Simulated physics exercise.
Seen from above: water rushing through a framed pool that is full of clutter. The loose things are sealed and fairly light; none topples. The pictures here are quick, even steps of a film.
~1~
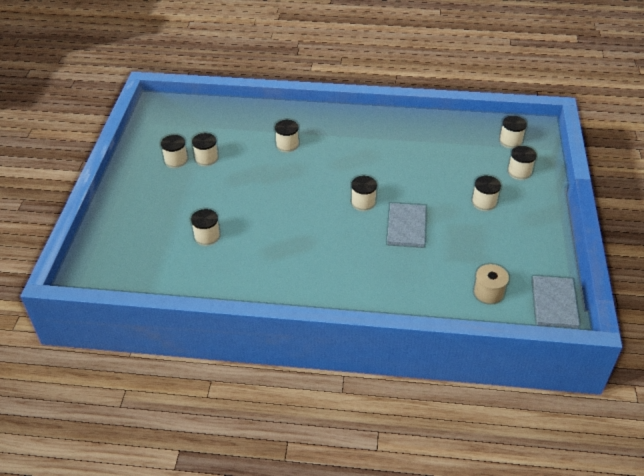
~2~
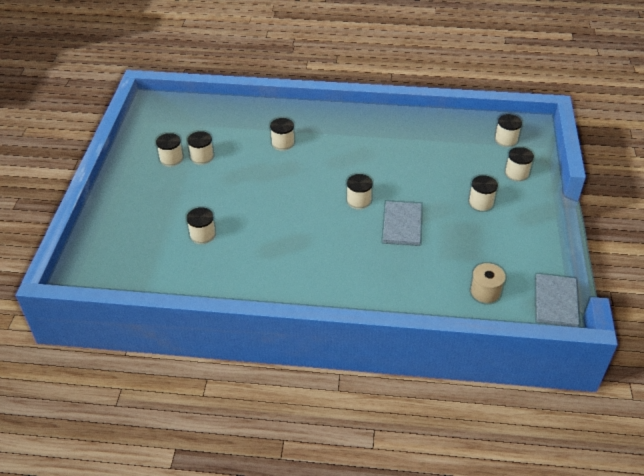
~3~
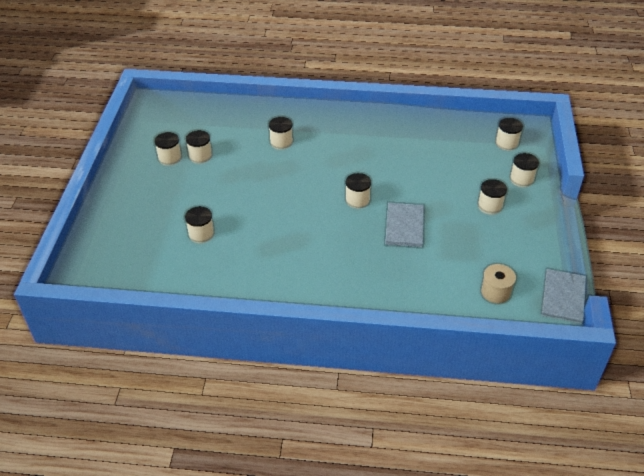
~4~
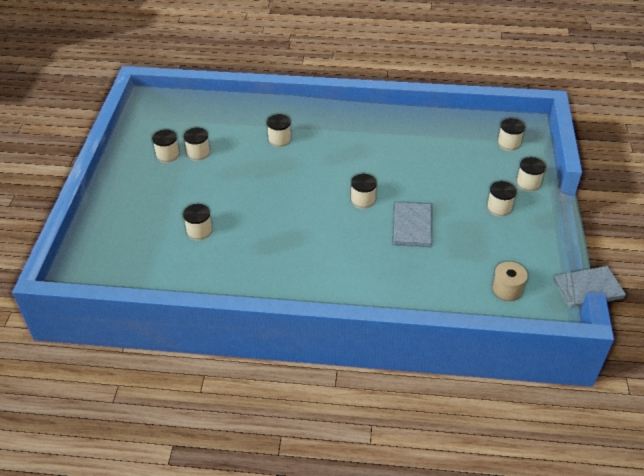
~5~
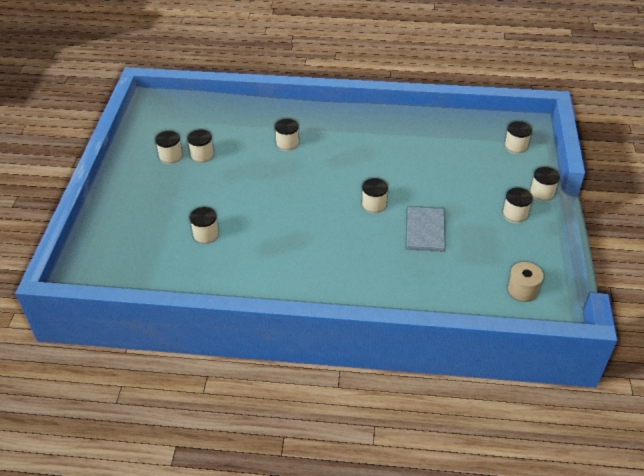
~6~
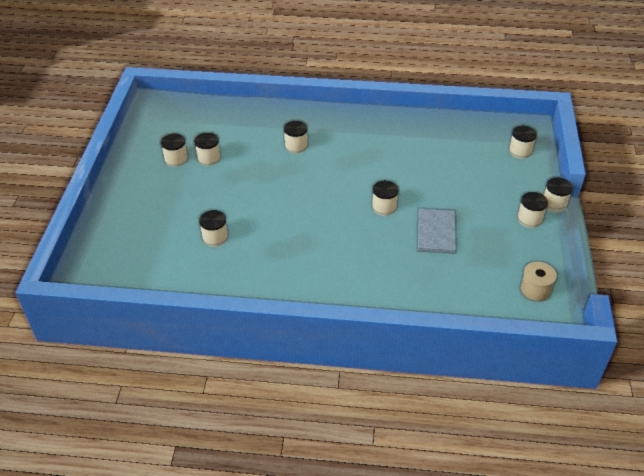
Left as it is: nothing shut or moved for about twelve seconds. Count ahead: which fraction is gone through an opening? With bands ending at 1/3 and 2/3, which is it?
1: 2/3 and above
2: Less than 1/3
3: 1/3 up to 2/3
1/3 up to 2/3.
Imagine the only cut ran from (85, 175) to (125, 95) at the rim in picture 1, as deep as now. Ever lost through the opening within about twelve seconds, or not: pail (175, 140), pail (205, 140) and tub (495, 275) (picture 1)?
Lost, lost and retained.
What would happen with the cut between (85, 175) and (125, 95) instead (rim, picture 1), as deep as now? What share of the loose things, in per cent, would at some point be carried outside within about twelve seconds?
It comes to about 20 per cent of the things.
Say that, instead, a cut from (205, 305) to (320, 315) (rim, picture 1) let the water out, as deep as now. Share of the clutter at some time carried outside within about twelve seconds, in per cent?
It should be close to 10 per cent.
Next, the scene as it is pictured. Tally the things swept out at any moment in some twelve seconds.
I make it 6.
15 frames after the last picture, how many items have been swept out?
6 in all.
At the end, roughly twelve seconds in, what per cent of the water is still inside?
About 68 percent.
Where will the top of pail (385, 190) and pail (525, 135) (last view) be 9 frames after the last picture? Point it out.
(435, 204) and (555, 175), roughly.
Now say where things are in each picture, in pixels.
A pail at (524, 154), afloat; a pail at (488, 184), afloat; 0 of 11 have shifted, in the first frame.
A pail at (521, 155), afloat; a pail at (485, 184) floats; 1 of 11 have shifted, in the second frame.
A pail at (526, 161) floats, close to its start; a pail at (494, 188), afloat, close to its start; 4 of 11 have shifted, in the third frame.
A pail at (533, 165) floats, close to its start; a pail at (503, 190) floats, close to its start; 7 of 11 have shifted, in the fourth frame.
A pail at (547, 175) floats, a stride from its start; a pail at (520, 196) floats, a stride from its start; 7 of 11 have shifted, in the fifth frame.
A pail at (560, 186) floats, a stride from its start; a pail at (535, 201) floats, a stride from its start; 10 of 11 have shifted, in the sixth frame.
A moment on, 2 of 11 are out; 9 afloat.
Next, 4 of 11 are out; 7 afloat.
Later, 6 of 11 are out; 5 afloat.
In the end, 6 of 11 are out; 5 afloat.
